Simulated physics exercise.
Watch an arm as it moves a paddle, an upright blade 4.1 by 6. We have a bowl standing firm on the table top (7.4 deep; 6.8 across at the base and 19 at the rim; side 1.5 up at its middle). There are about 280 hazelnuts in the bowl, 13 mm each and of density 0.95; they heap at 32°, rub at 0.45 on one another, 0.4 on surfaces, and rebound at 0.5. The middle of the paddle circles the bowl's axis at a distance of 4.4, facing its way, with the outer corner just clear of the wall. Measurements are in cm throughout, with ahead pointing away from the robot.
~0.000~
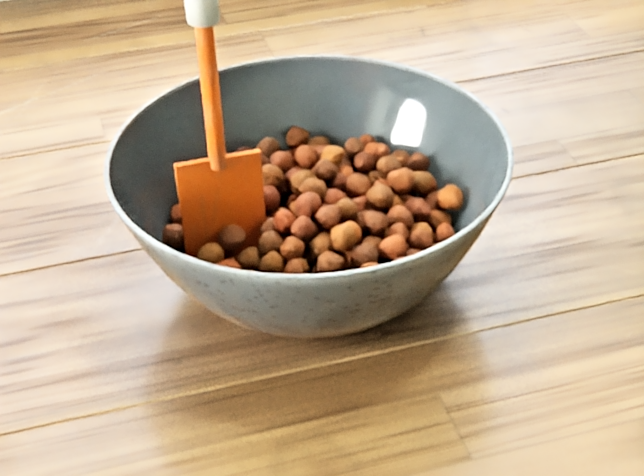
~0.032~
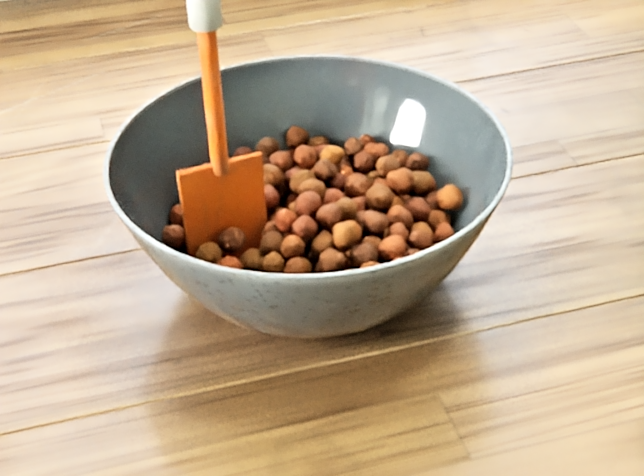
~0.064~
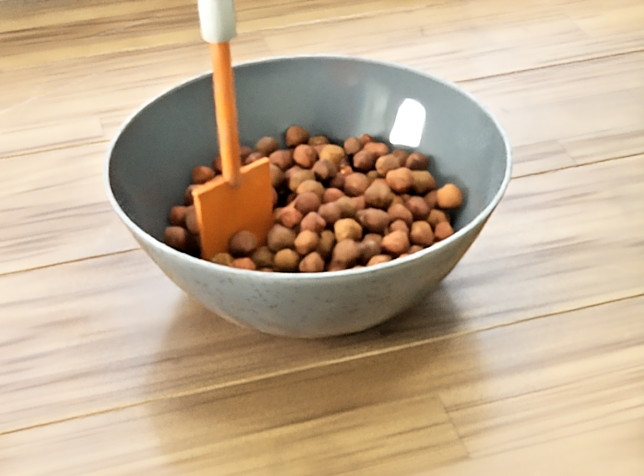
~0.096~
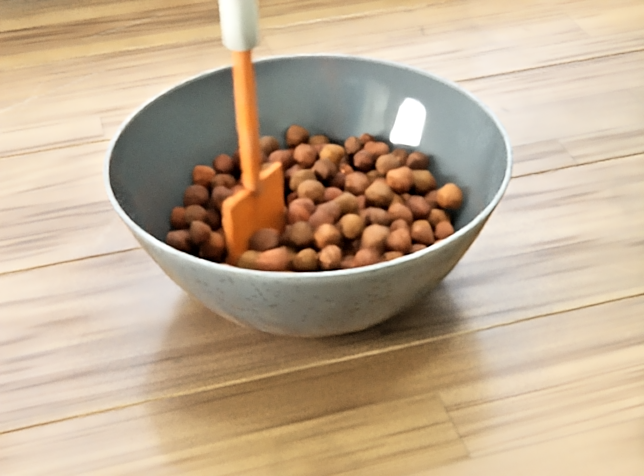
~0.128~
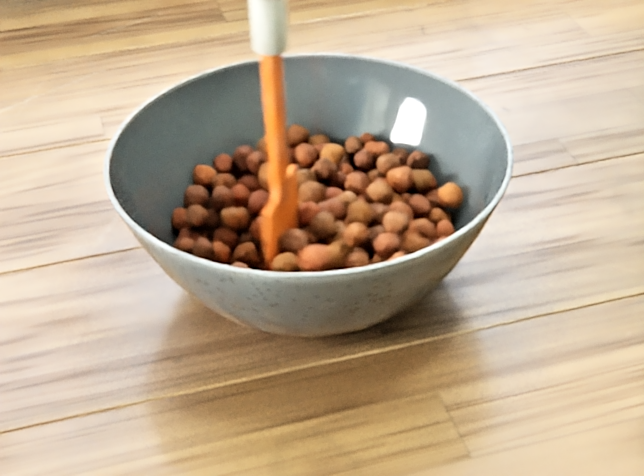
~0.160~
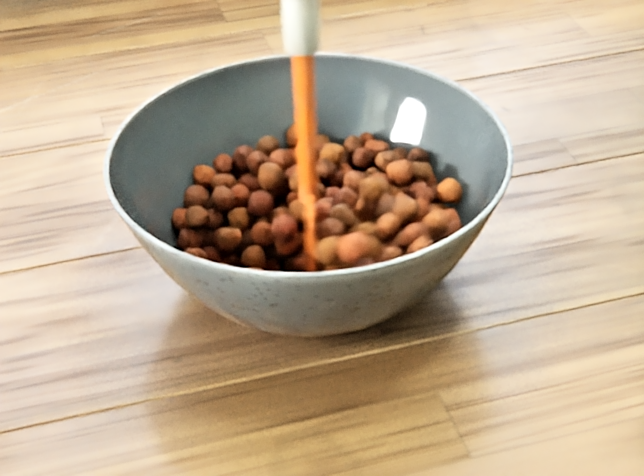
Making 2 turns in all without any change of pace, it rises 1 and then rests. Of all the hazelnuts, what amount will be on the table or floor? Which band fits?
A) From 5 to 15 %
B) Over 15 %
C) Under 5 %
From 5 to 15 %.
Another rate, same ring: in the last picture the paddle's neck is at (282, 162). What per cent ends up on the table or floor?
I'd say near 5 per cent.
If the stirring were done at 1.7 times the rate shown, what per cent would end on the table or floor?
That gives about 35 percent.
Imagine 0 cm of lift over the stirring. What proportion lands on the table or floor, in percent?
About 15 per cent.
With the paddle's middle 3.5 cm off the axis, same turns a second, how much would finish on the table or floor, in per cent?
Some 5 percent would.
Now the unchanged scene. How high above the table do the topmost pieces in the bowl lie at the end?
The peak stands near 7.0 centimetres up.
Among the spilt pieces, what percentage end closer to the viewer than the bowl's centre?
40 %.
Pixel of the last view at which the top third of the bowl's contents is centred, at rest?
In the final view it lies around (246, 241).
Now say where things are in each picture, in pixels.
In the first frame, paddle neck at (215, 130), 0° round; upper third of the load around (323, 199), from x 175 to 450, top at y 135; 275 in the bowl.
In the second frame, paddle neck at (217, 135), 7° round; upper third of the load around (322, 203), from x 175 to 450, top at y 135.
In the third frame, paddle neck at (230, 147), 24° round; upper third of the load around (321, 217), from x 175 to 450, top at y 135.
In the fourth frame, paddle neck at (251, 156), 41° round; upper third of the load around (328, 217), from x 180 to 450, top at y 135.
In the fifth frame, paddle neck at (278, 161), 58° round; upper third of the load around (338, 222), from x 185 to 450, top at y 135.
In the sixth frame, paddle neck at (308, 162), 76° round; upper third of the load around (356, 218), from x 185 to 455, top at y 135; 275 in the bowl.
By 0.63 s, 329° round, highest piece 9 above the table; 261 in the bowl, 10 on the table or floor, 4 in flight or on the tool.
By 1.10 s, 222° round, highest piece 9 above the table; 253 in the bowl, 22 on the table or floor.
By 1.53 s, 0° round, highest piece 7 above the table; 249 in the bowl, 26 on the table or floor.
By 2.23 s, 0° round, highest piece 7 above the table; 249 in the bowl, 26 on the table or floor.
Final count, 249 in the bowl, 26 on the table or floor. That is 9 % on the table or floor.
